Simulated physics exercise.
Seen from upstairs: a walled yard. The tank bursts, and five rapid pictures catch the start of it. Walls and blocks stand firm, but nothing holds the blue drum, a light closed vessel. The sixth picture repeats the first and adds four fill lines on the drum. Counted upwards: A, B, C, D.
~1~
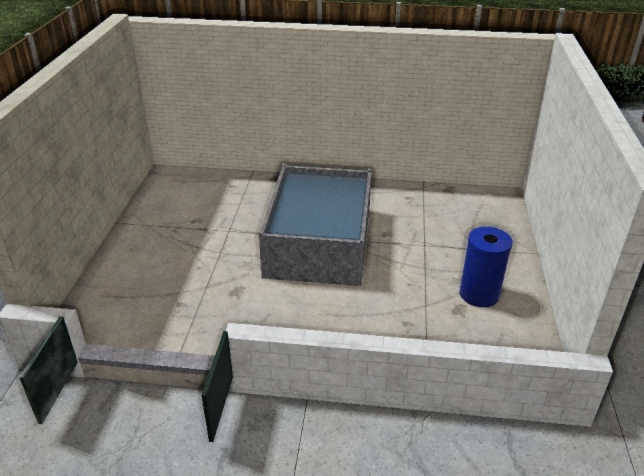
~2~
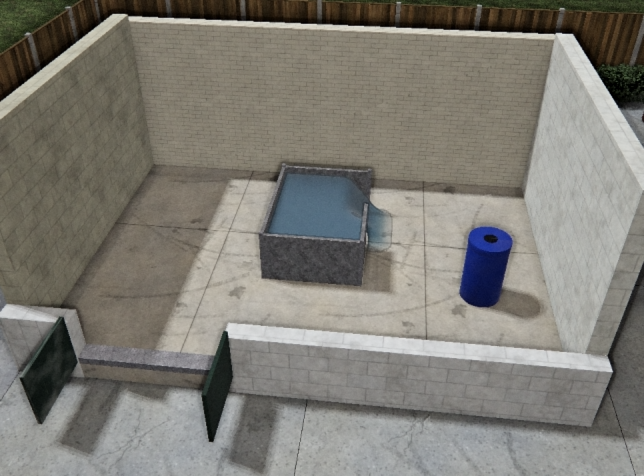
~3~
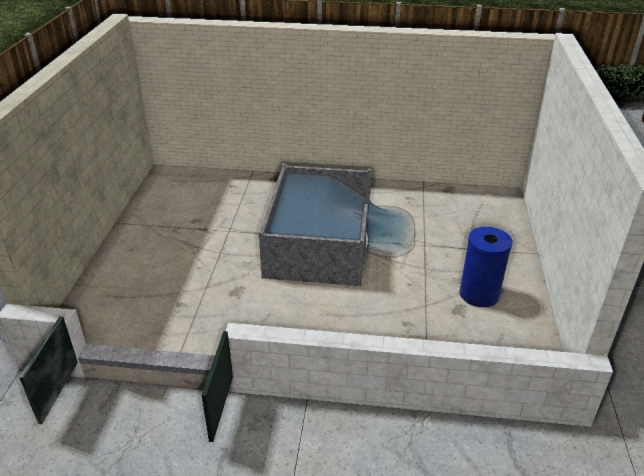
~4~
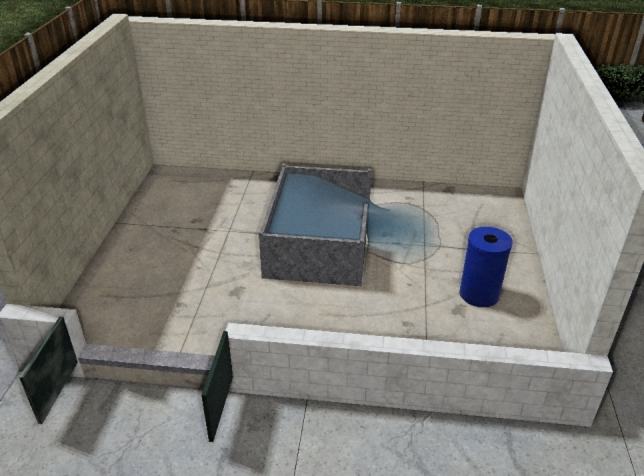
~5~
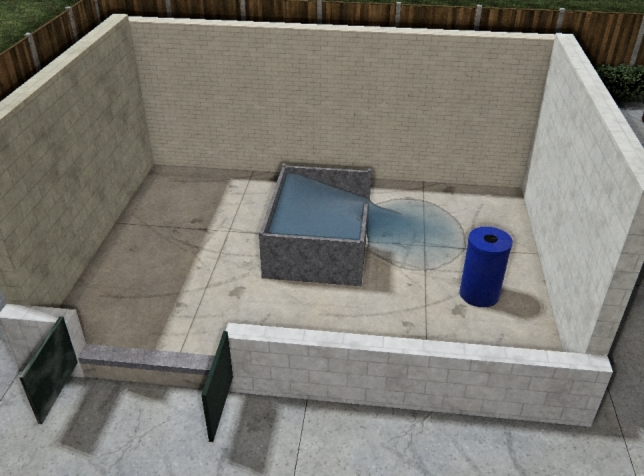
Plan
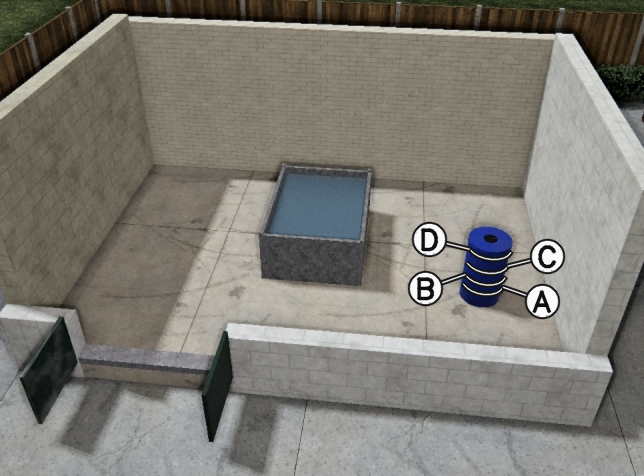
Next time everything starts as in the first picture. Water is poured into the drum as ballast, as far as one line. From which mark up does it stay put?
A is the one.
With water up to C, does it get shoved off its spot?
No.
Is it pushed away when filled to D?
No.
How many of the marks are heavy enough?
All of the four.
On the marked copy, A at (484, 294); B at (486, 285); C at (488, 273); D at (491, 259); from the bottom up A, B, C, D.
Choosing A, it does not move.
Choosing B, it does not move.
Choosing C, it does not move.
Choosing D, it does not move.
